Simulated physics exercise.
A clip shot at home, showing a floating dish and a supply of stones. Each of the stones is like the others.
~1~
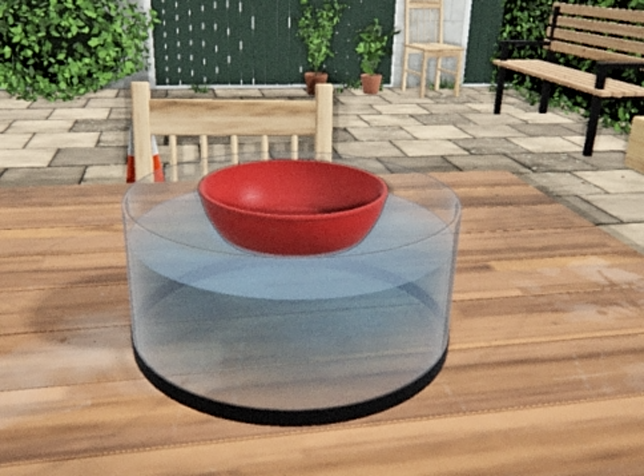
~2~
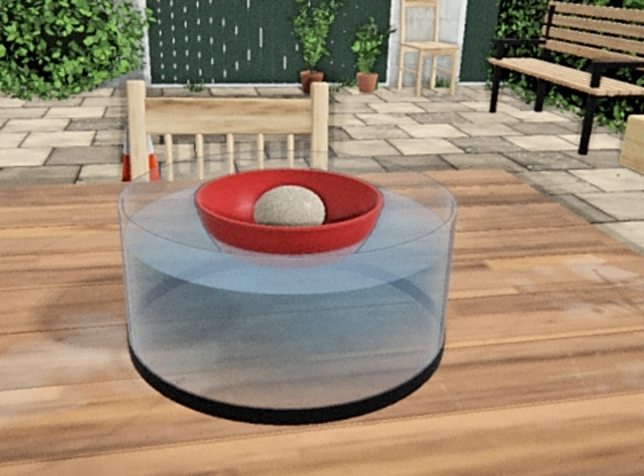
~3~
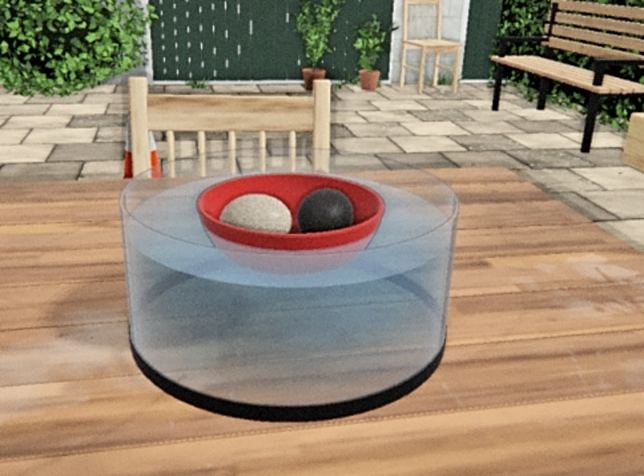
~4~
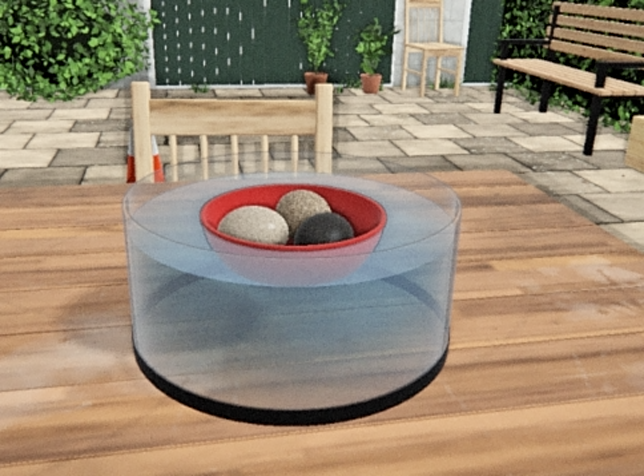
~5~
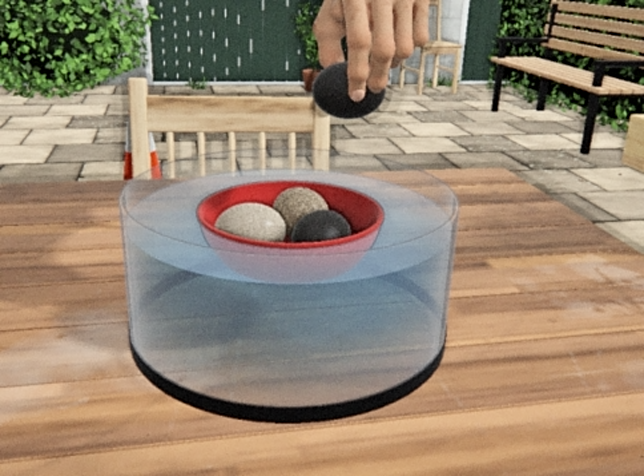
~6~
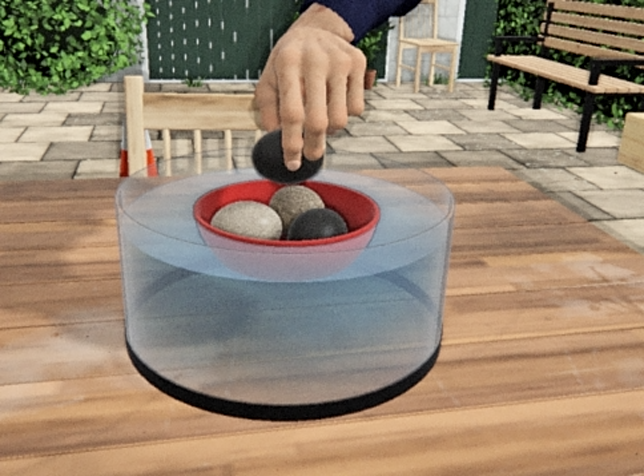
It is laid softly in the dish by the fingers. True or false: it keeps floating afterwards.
False, it sinks.
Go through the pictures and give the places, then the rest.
Dish (294, 187) empty; most of its side above the surface, in the first frame.
Dish (290, 197) with one aboard; about two thirds of its side above the surface, in the second frame.
Dish (291, 202) with two aboard; about a third of its side above the surface, in the third frame.
Dish (294, 213) with three aboard; hardly any of its side above the surface, in the fourth frame.
Dish (291, 210) with three aboard; hardly any of its side above the surface; the next stone in the hand at (349, 91), in the fifth frame.
Dish (287, 208) with three aboard; hardly any of its side above the surface; the next stone in the hand at (288, 157), in the sixth frame.
Next, the stone is in and the dish dips.
After that, water pours in over its edge.
Finally, the dish lies on the bottom with its load.
